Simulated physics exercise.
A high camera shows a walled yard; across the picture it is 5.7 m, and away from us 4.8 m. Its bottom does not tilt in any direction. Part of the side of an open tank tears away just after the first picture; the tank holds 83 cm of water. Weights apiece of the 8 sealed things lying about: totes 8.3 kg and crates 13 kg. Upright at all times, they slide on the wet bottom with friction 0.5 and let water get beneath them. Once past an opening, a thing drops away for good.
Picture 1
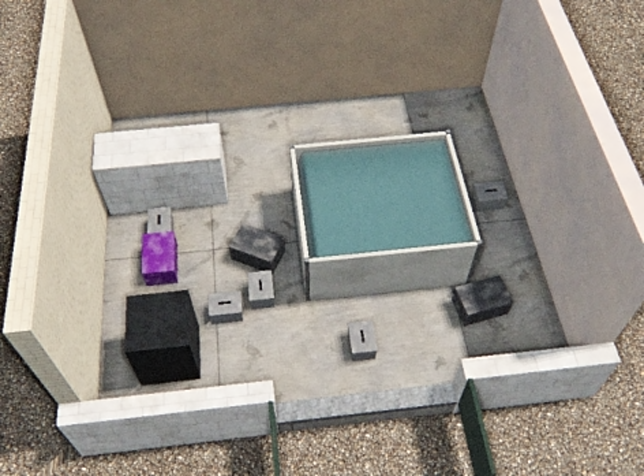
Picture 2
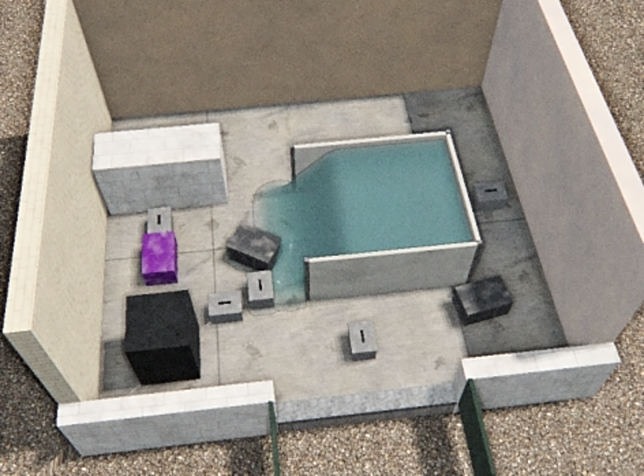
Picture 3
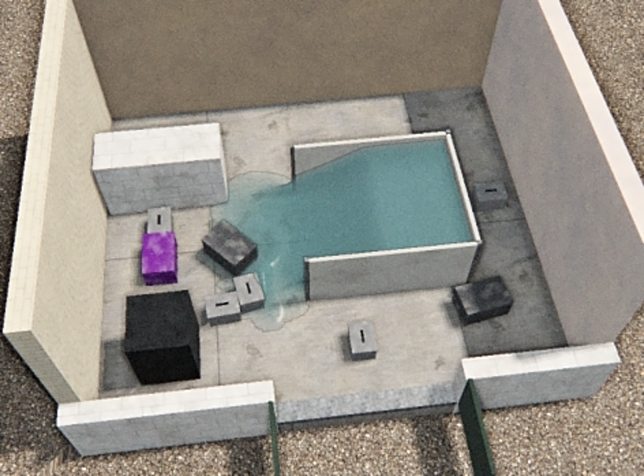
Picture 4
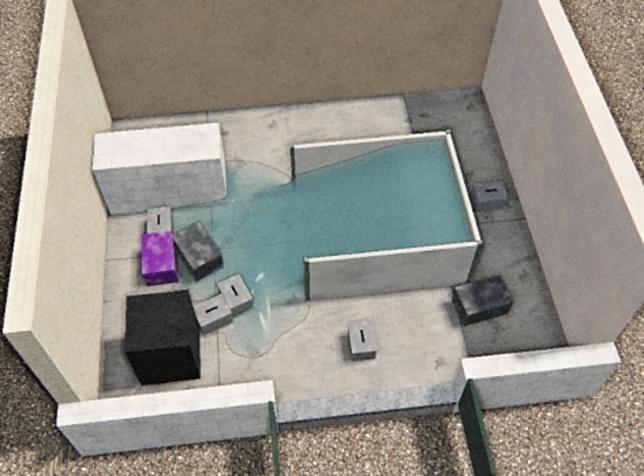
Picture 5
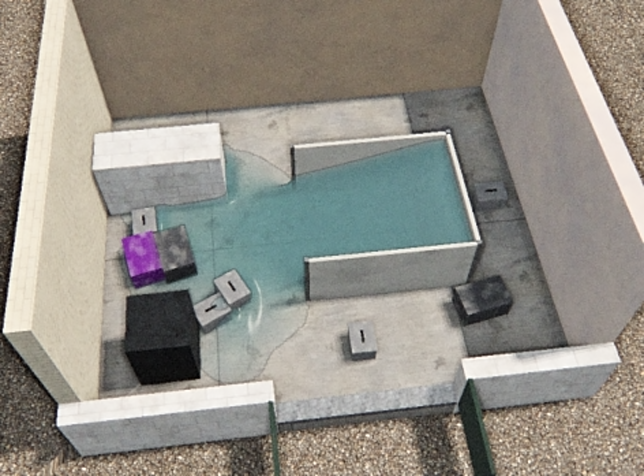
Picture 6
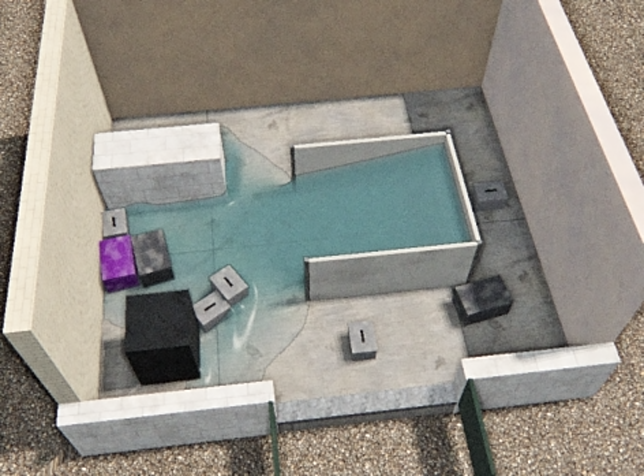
Water pouring from the opened left side of a tank in a walled yard, pushing dark, gray and purple blocks leftward.
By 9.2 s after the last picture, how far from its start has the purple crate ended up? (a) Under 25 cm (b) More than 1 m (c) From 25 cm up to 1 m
Answer: B.
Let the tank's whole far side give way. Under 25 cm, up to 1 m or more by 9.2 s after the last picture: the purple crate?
The answer: The purple crate slips a moderate way.
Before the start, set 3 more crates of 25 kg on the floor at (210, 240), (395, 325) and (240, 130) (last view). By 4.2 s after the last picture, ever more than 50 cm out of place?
Answers, first to last: Exceeding, exceeding, not exceeding.
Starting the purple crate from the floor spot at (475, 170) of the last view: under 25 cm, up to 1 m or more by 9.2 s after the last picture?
Well, it is shoved a long way.
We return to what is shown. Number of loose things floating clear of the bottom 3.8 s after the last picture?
At that moment 7.
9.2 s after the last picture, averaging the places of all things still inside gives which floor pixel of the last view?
Near (315, 235).
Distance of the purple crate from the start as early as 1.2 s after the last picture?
It has shifted about 60 cm.
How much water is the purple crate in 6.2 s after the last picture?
Roughly 9 cm at that moment.
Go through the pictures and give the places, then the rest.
The purple crate at (158, 252) rests on the ground; water covers 3.4 m2; 0 of 8 have shifted, in the first frame.
The purple crate at (158, 252), on the bottom; 4.4 m2 under water; 0 of 8 have shifted, in the second frame.
The purple crate at (158, 252), on the bottom; water covers 5.7 m2; 2 of 8 have shifted, in the third frame.
The purple crate at (157, 252), on the bottom; water covers 7.0 m2; 3 of 8 have shifted, in the fourth frame.
The purple crate at (142, 253), on the bottom, 21 cm from its start; 8.4 m2 under water; 5 of 8 have shifted, in the fifth frame.
The purple crate at (116, 257), on the bottom, 52 cm from its start; 9.9 m2 under water; 5 of 8 have shifted, in the sixth frame.
Then, 1.2 s after the last picture the purple crate is near (104, 263), 0.7 m from its start, afloat; 0 of 8 are out; 5 afloat.
Then, 3.8 s after the last picture the purple crate is near (113, 367), 1.7 m from its start, afloat; 0 of 8 are out; 7 afloat.
Then, 6.2 s after the last picture the purple crate is near (117, 380), 1.8 m from its start, afloat; 0 of 8 are out; 8 afloat.
Then, 9.2 s after the last picture the purple crate is near (115, 380), 1.8 m from its start, afloat; 0 of 8 are out; 8 afloat.
